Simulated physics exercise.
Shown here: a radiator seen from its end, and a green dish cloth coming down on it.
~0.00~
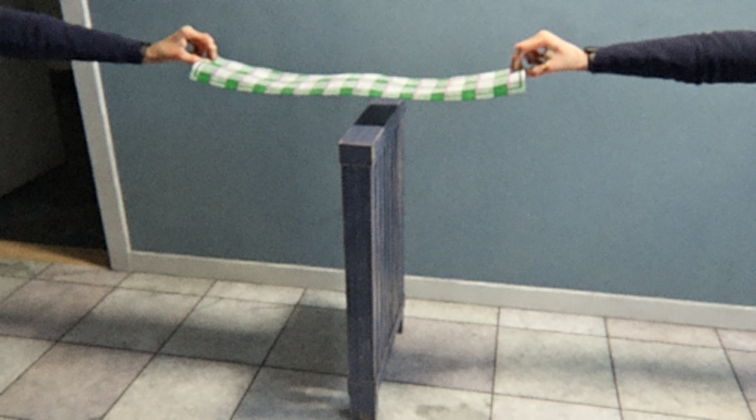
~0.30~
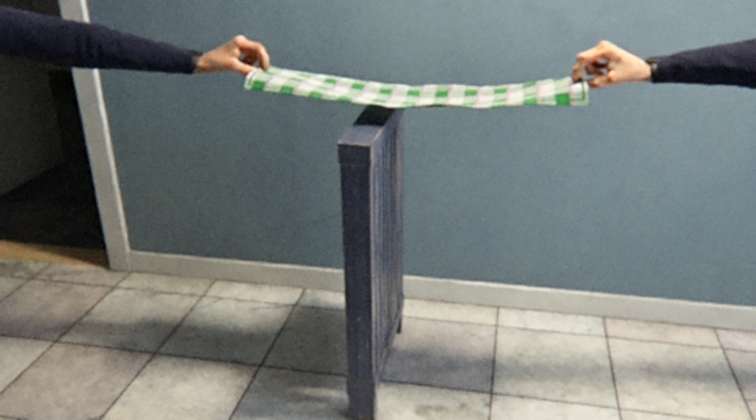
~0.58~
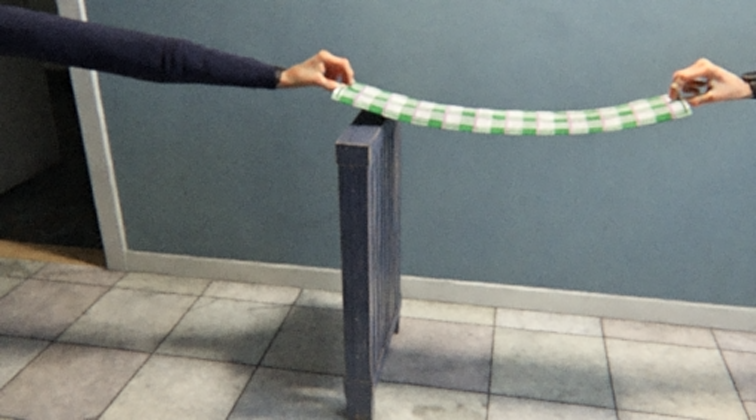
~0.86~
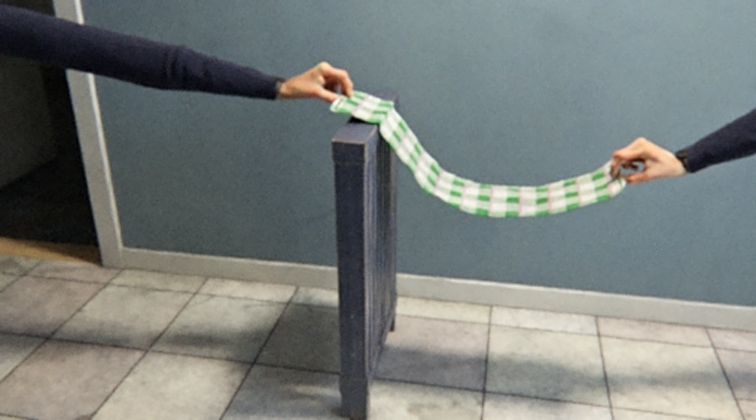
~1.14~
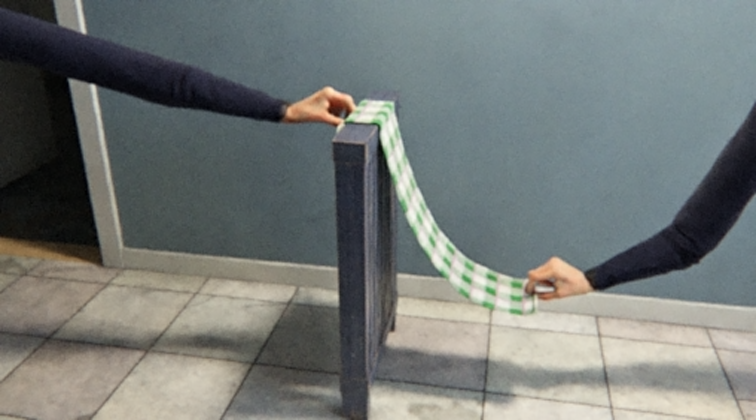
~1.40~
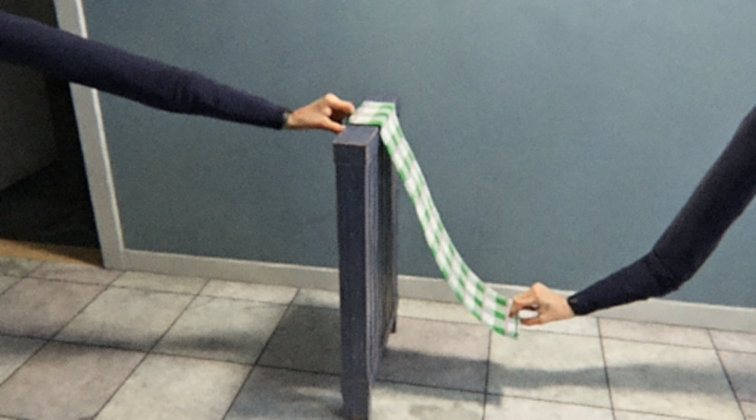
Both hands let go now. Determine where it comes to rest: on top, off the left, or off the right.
Most likely it is going to come off on the right.
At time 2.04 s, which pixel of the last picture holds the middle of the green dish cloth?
Its middle lands around (425, 374) in the last view.
After 1.78 s, dish cloth clear of the top and falling near (427, 328).
After 2.04 s, dish cloth in a heap on the floor near (425, 374).
In the end, dish cloth in a heap on the floor near (425, 375). The green dish cloth goes down on the right side.
